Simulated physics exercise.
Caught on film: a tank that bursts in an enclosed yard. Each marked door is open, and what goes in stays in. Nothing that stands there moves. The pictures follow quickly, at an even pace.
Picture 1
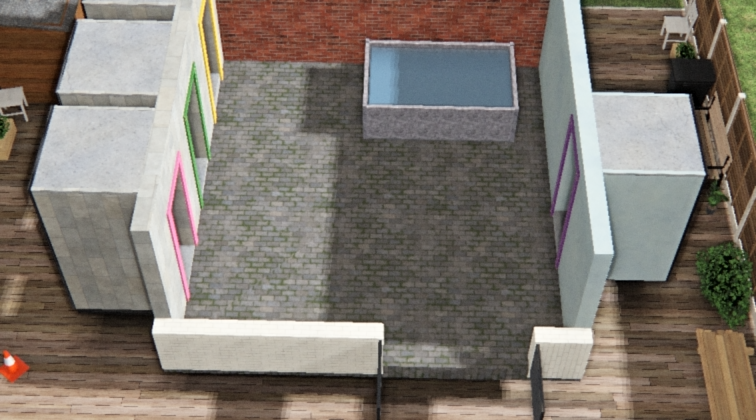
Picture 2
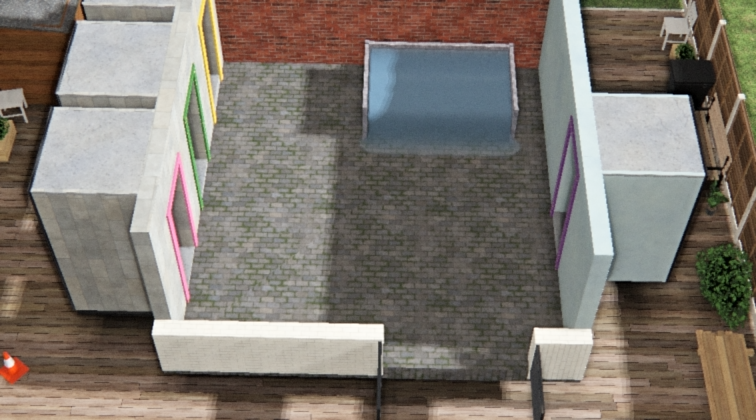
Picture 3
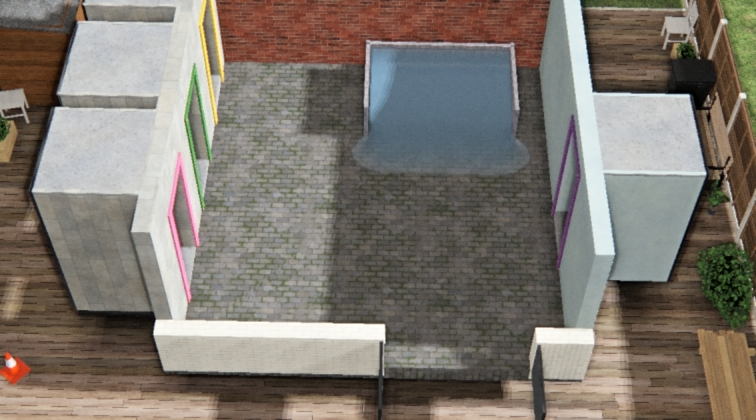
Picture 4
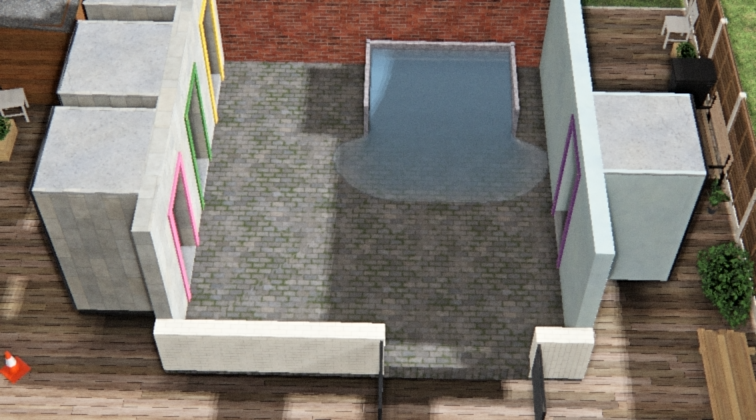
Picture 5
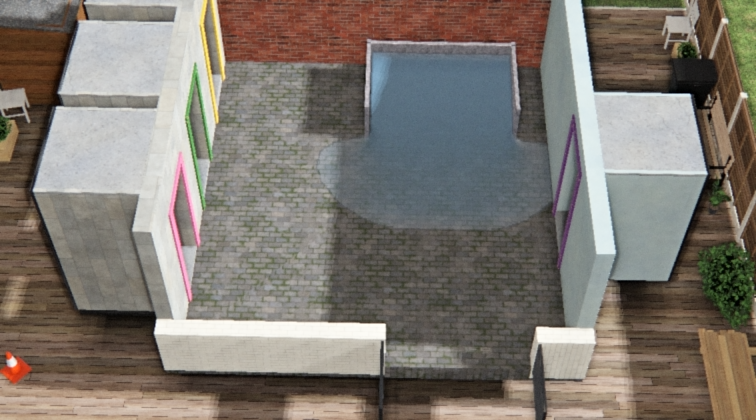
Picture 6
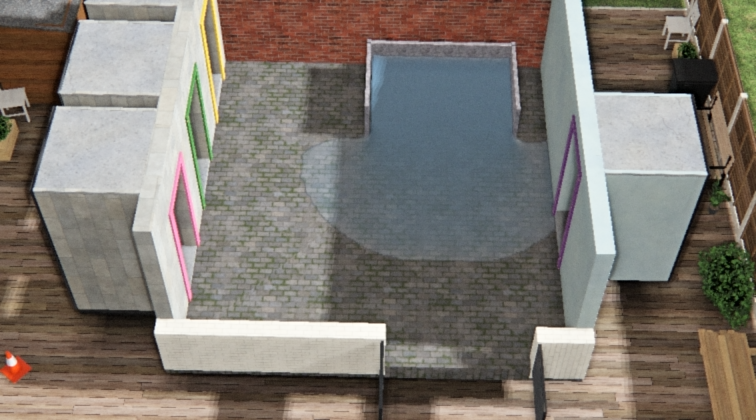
The clip shows a raised tank of still water against a red brick wall in a paved yard; its front gives way, and water pours out, spreading across the paving toward the viewer in a widening rounded sheet.
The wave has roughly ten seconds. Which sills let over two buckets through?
In the end: The green door stays under that; the pink door takes more than that; the purple door stays under that; the yellow door stays under that.
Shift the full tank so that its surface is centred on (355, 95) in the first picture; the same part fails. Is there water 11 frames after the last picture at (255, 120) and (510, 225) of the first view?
One after the other: No water, awash.
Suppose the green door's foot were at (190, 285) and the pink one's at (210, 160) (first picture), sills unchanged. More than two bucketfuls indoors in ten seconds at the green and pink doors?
In short: Green lets more in, pink keeps below it.
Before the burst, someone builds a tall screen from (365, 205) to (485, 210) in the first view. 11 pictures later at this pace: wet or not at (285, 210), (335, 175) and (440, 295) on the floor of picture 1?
In turn: Wet, covered, free of water.
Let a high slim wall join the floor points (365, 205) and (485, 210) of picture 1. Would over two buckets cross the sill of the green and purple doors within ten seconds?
My reading: Green door takes more, purple door takes more.
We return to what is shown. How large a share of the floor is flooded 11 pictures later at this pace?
Close to 65 %.
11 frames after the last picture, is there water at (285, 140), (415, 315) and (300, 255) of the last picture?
In that order: Dry, flooded, flooded.
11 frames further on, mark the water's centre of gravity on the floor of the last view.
Around (435, 215).
A moment on, water covers 60 % of the floor; the green door not reached, the pink door not reached, the purple door wet at the sill, nothing in, the yellow door not reached.
Next, water covers 65 % of the floor; the green door not reached, the pink door not reached, the purple door wet at the sill, nothing in, the yellow door not reached.
Then, water covers 70 % of the floor; the green door wet at the sill, nothing in, the pink door under two buckets in, the purple door wet at the sill, nothing in, the yellow door not reached.
Later, water covers 80 % of the floor; the green door wet at the sill, nothing in, the pink door over two buckets in, the purple door wet at the sill, nothing in, the yellow door wet at the sill, nothing in.
In the end, water covers 95 % of the floor; the green door wet at the sill, nothing in, the pink door over two buckets in, the purple door wet at the sill, nothing in, the yellow door wet at the sill, nothing in.
